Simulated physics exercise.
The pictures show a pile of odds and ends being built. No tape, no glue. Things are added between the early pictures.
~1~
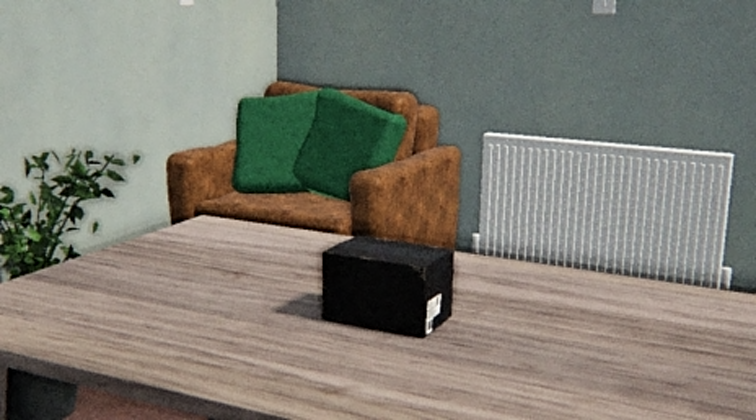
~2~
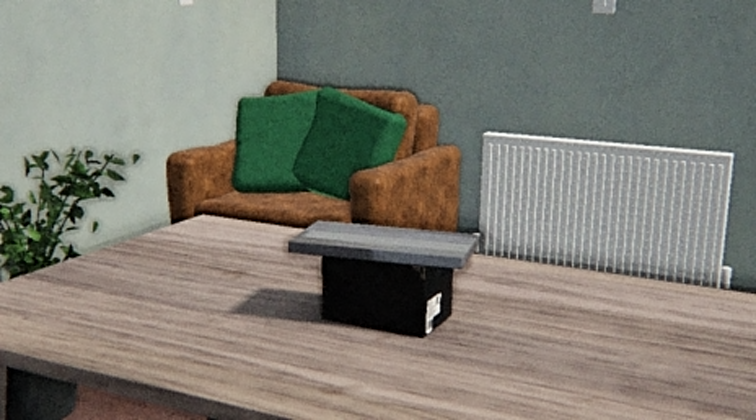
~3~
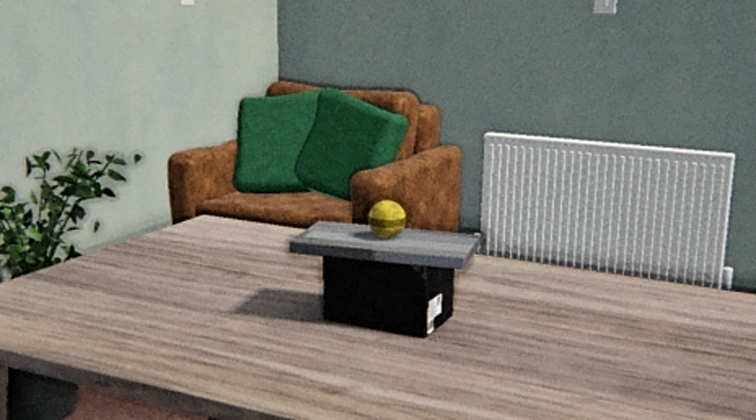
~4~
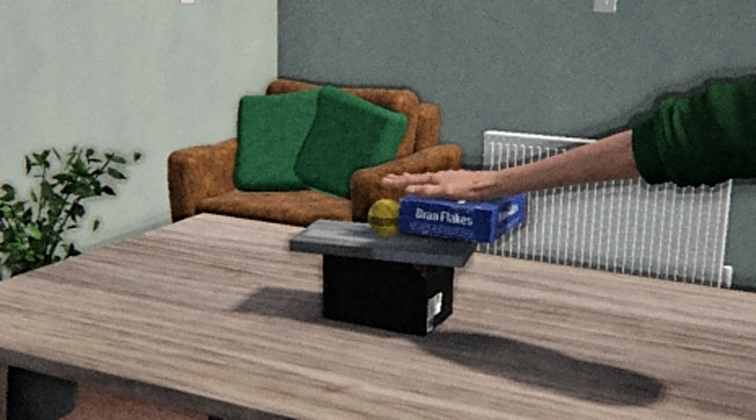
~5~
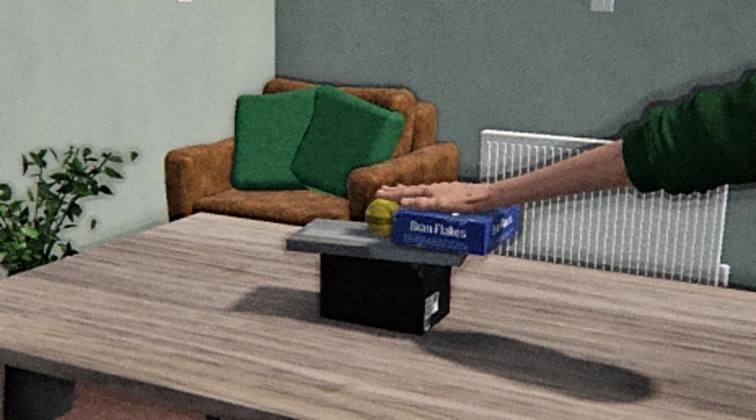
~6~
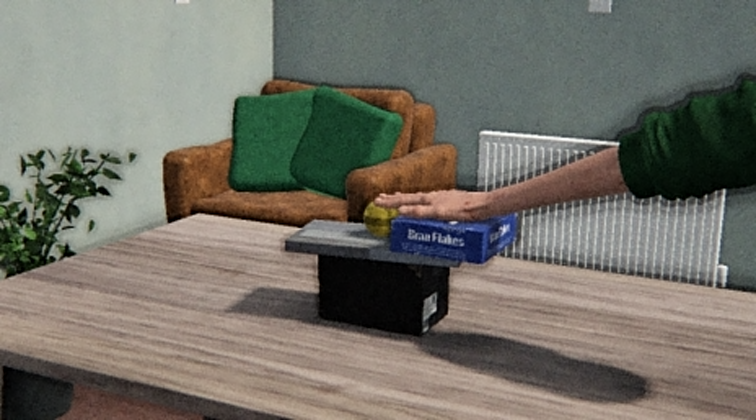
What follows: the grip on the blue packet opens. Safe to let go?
The pile keeps its balance.
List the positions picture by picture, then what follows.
In the first frame, the last thing is not in view yet.
In the second frame, the last thing is not in view yet; grey board (385, 243).
In the third frame, the last thing is not in view yet; black box (389, 284).
In the fourth frame, coming down; blue packet (463, 210); yellow ball (387, 218).
In the fifth frame, coming down; blue packet (457, 223); grey board (383, 241).
In the sixth frame, in place under the hand; blue packet (455, 230); black box (385, 283).
Then, 0.60 s after the last picture, nothing has stirred.
Then, 1.60 s after the last picture, blue packet resting near (455, 231).
At rest, all 4 in place. Seen from the same camera at the end, blue packet near (456, 232). The pile stays up.
